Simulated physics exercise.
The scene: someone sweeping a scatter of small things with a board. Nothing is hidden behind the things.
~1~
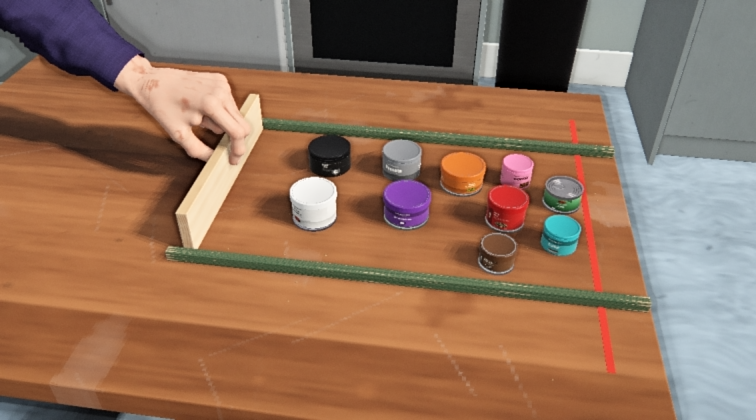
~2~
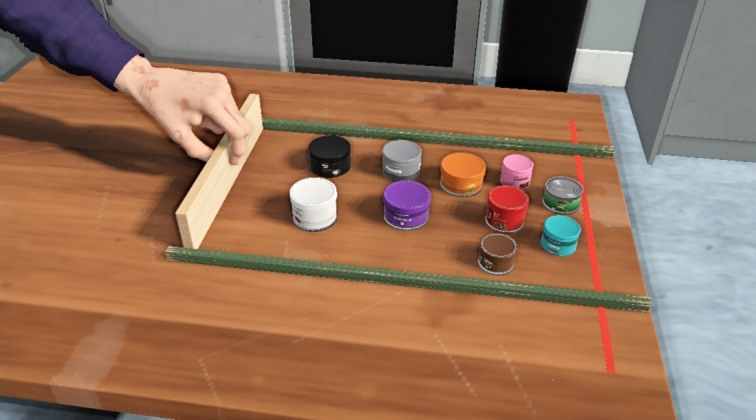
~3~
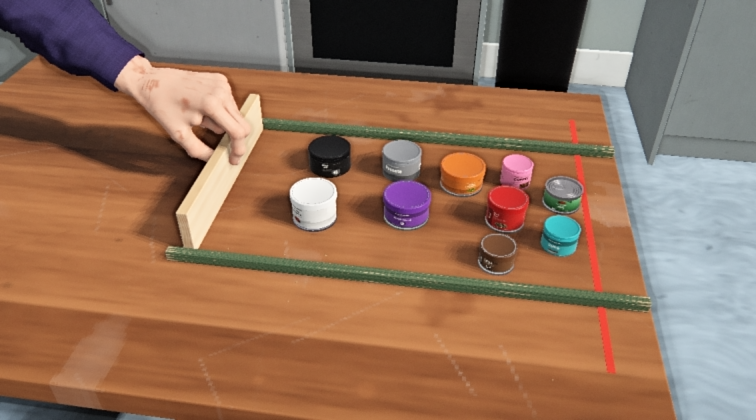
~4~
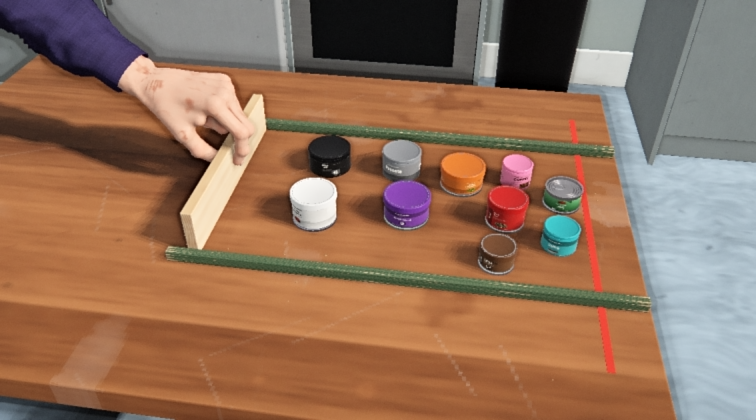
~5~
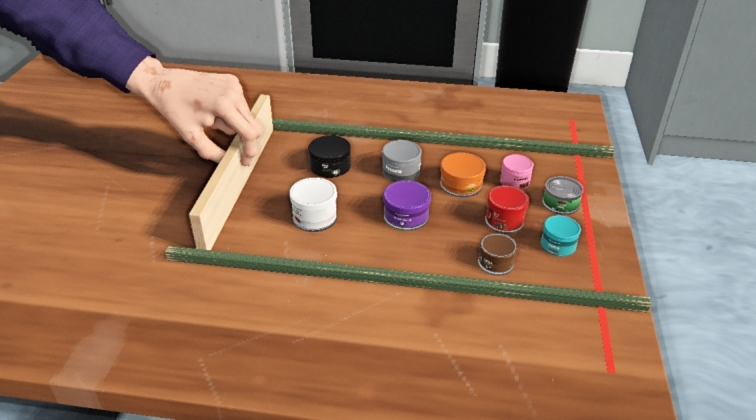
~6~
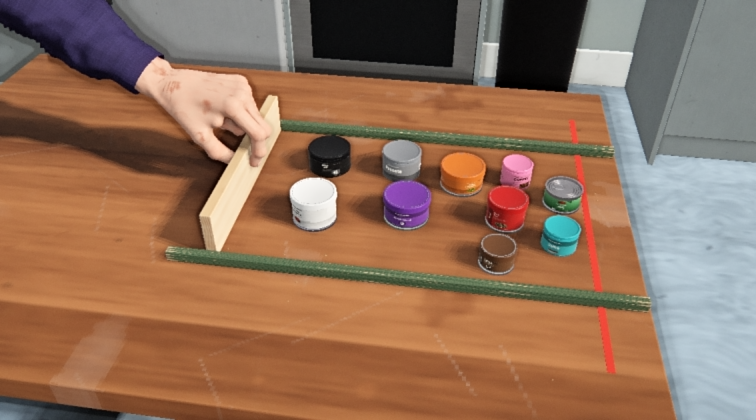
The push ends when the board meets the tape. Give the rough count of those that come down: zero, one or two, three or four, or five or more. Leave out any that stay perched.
The number that fall off is five or more.
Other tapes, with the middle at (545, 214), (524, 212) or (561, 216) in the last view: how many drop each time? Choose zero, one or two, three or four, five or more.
In that order: One or two; no fall at all; either one or two.
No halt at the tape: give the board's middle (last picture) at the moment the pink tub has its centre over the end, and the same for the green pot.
Its middle is around (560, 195) and around (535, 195).
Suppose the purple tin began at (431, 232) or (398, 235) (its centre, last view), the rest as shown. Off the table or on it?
The purple tin is kept; is kept.
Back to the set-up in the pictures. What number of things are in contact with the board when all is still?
The number is 4.
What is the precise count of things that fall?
In all, 6 of them.
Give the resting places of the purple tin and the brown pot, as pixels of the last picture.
About (615, 217), and the other about (619, 279).
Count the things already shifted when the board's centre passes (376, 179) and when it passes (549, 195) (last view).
First 5, then 10.
Soon after, none off yet; green pot at rest near (563, 196); turquoise tub at rest near (560, 236); pink tub at rest near (517, 173).
In the end, the number that fall off is five or more; gone, grey tub, orange tin, red tin, pink tub, turquoise tub and green pot.
